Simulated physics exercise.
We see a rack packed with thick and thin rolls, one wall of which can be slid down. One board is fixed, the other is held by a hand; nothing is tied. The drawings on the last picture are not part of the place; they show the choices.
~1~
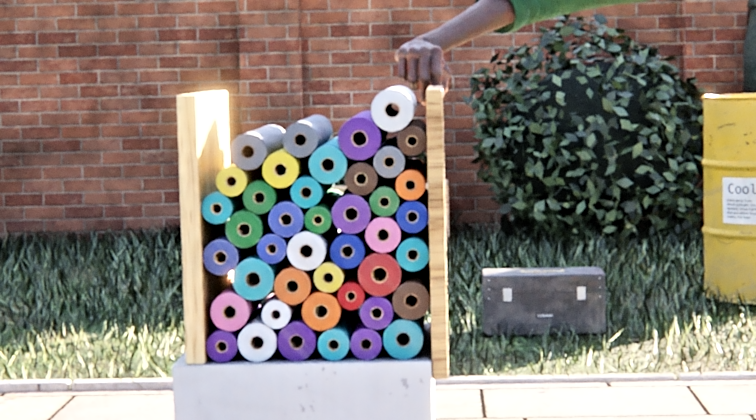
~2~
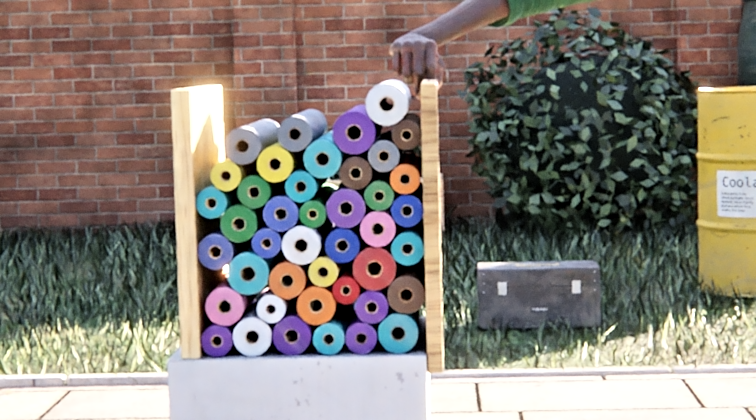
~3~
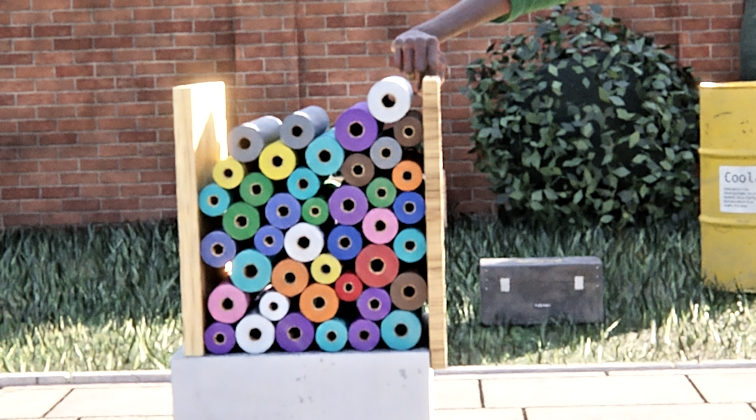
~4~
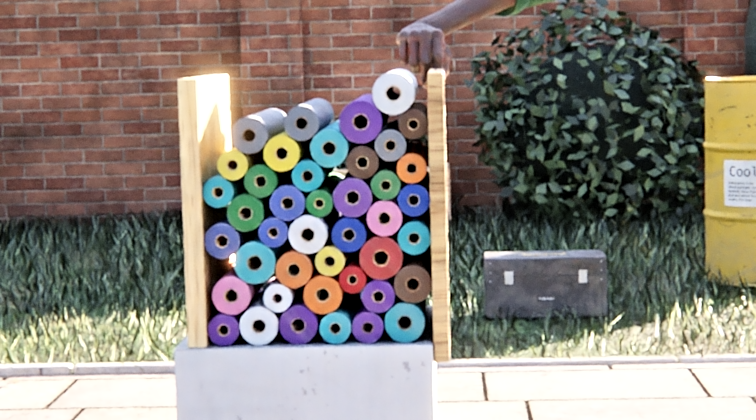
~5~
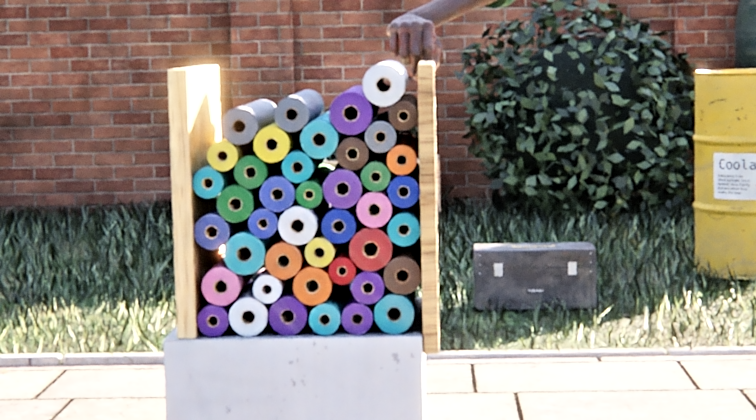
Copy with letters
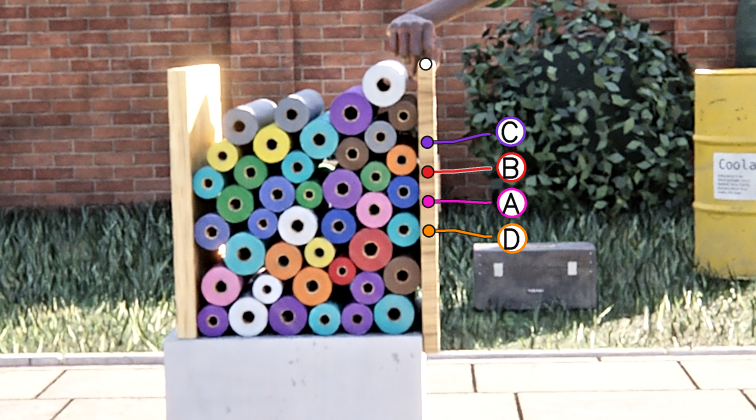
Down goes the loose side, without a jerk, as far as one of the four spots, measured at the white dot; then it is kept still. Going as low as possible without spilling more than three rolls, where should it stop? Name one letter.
Slide it to B.
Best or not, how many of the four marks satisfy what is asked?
Two of them.
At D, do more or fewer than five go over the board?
At D, more than five.
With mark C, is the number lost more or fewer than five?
Fewer than five.
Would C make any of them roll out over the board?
At C: No.
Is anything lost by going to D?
Yes.
On the copy, A at (428, 202); B at (428, 172); C at (427, 143); D at (429, 231); the white dot at (426, 64).
On B. First, top of the board (419, 121).
Then, top of the board (420, 172).
Finally, top of the board (420, 172), two out over the board.
By contrast, A more than three out over the board; C none out over the board; D more than three out over the board.
